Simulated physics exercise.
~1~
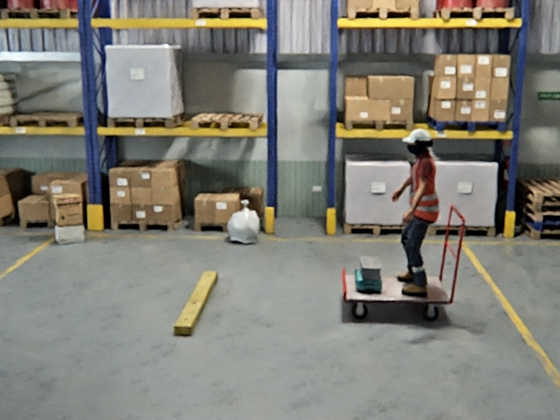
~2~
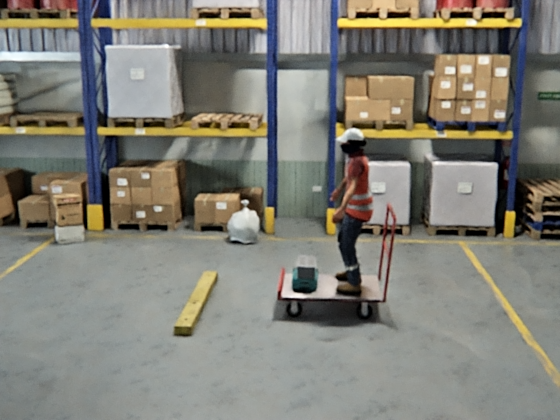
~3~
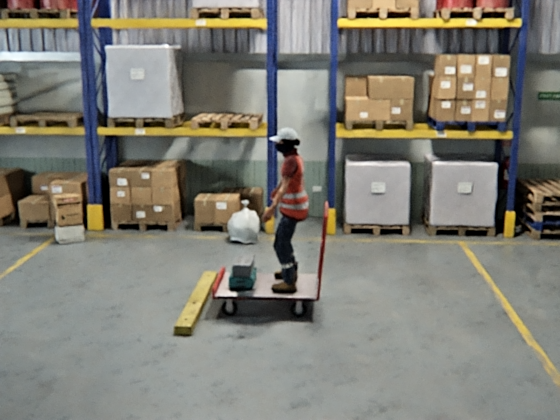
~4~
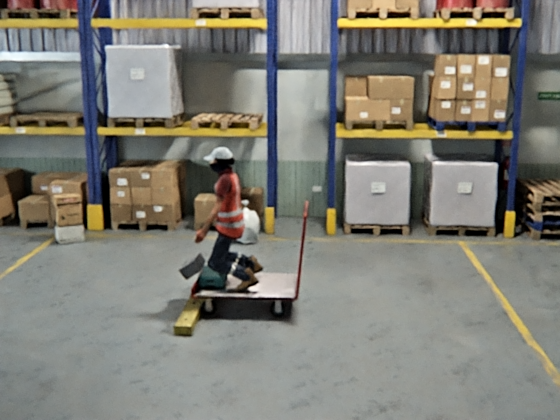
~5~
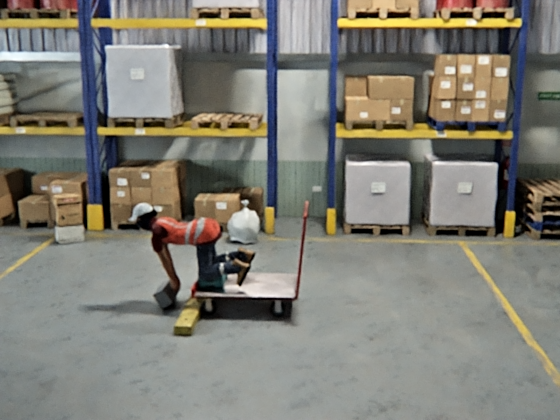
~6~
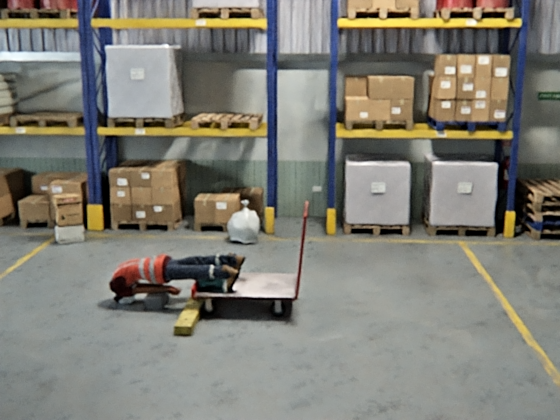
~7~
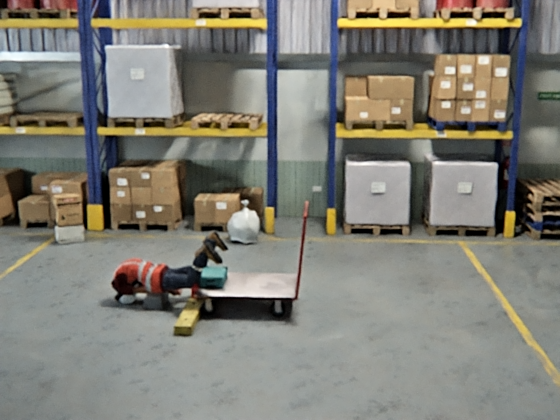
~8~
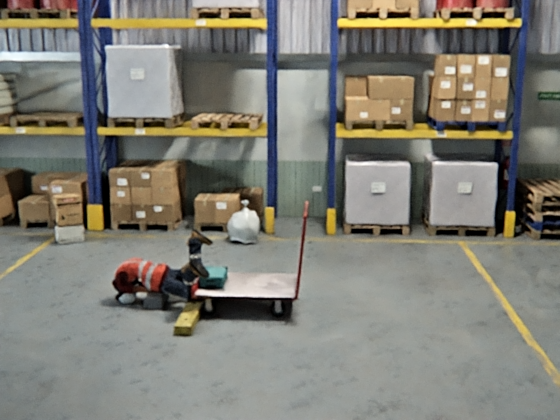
In a warehouse, a rolling trolley hits a yellow kerb, pitching its rider and tote forward.
